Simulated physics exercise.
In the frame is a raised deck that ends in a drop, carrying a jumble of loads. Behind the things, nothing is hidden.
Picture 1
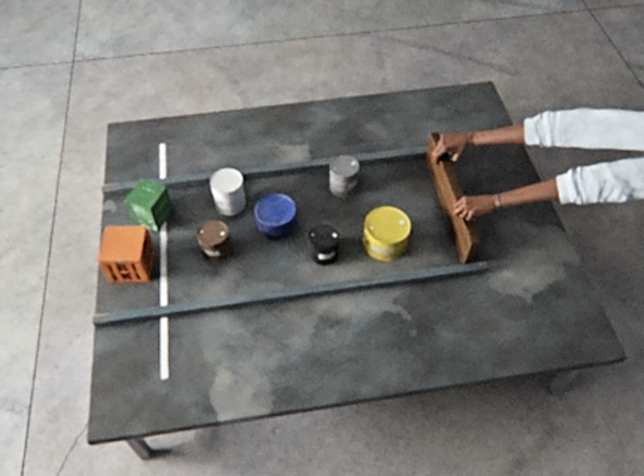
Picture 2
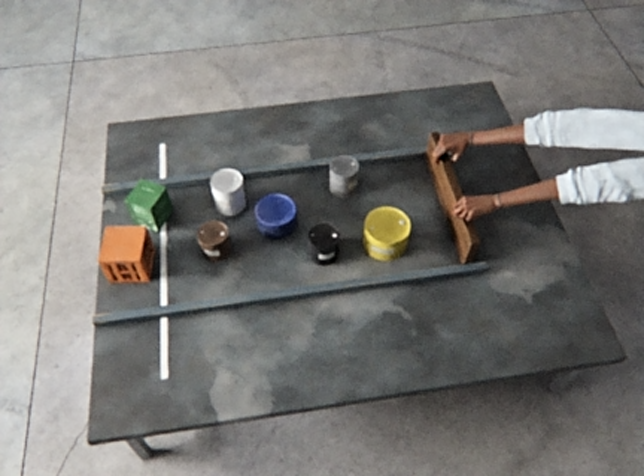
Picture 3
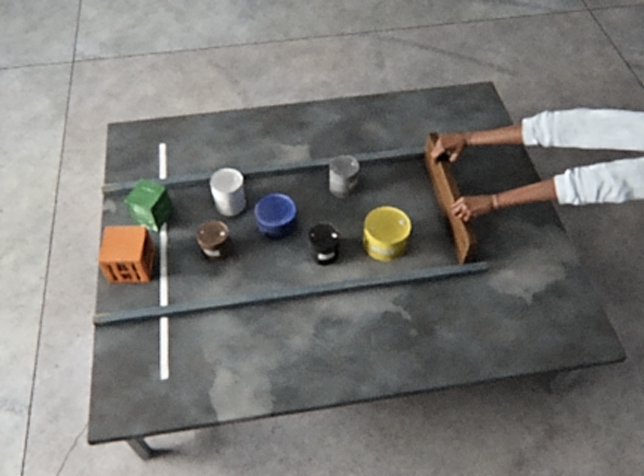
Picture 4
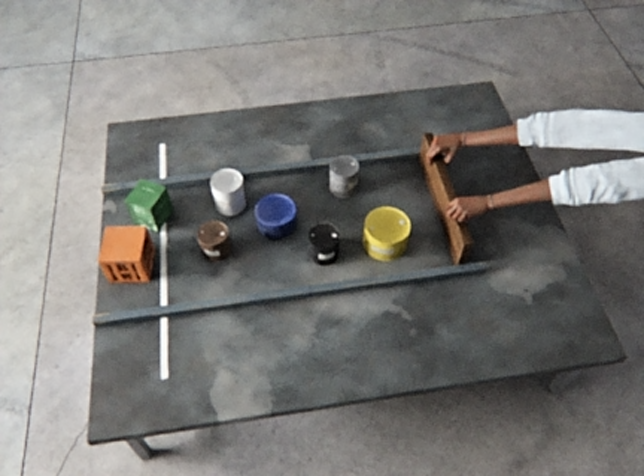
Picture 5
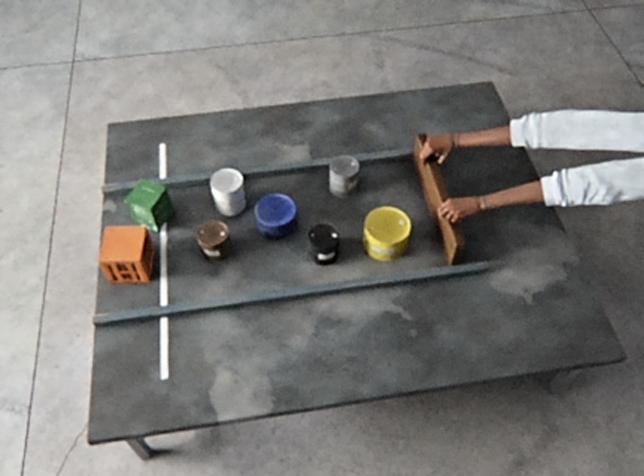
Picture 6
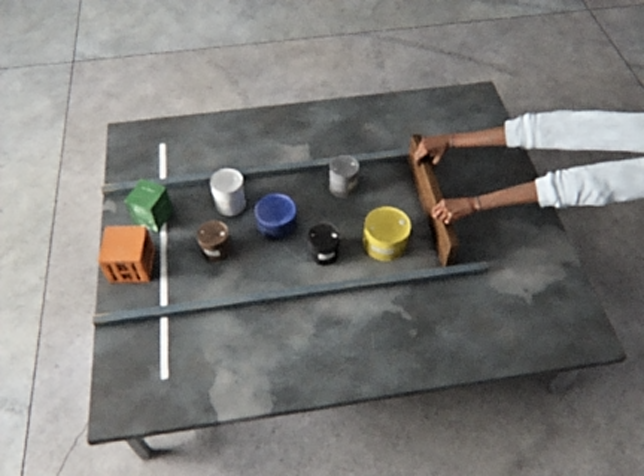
Wooden plank pushed slowly left by two hands across a dark table, nearing a yellow canister among still containers and boxes.
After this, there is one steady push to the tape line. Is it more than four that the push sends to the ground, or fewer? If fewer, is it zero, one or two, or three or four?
Fewer - one or two.
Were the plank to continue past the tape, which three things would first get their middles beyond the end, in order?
You'd see the orange crate first, then the green box, then the black canister.
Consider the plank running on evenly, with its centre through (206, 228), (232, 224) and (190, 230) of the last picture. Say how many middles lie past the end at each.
Respectively 0, 0 and 0.
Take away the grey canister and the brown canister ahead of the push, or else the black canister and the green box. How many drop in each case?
In order, the numbers are 0 and 1.
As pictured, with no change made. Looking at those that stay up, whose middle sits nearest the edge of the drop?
Foremost, the black canister.
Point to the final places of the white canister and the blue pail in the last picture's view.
The white canister stops around (115, 209); the blue pail around (141, 232).
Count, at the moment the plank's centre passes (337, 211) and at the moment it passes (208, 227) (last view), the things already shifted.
At first I count 3, and then 8.
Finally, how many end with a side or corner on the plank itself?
Number in contact with it: 3.
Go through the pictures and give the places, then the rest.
In the first picture, orange crate (128, 255); green box (150, 206); brown canister (215, 242); plank (450, 196); tape (163, 246).
In the second picture, green box (150, 206); blue pail (277, 217).
In the third picture, brown canister (215, 242); plank (449, 197).
In the fourth picture, orange crate (128, 255); yellow canister (386, 234).
In the fifth picture, green box (150, 206); black canister (324, 244).
In the sixth picture, orange crate (128, 255); green box (150, 206); brown canister (215, 242); plank (431, 199); tape (163, 246).
Soon after, none off yet; orange crate at rest near (128, 255); green box at rest near (150, 206); brown canister at rest near (215, 242).
By the end, the number that fall off is one or two; fallen, green box and orange crate.
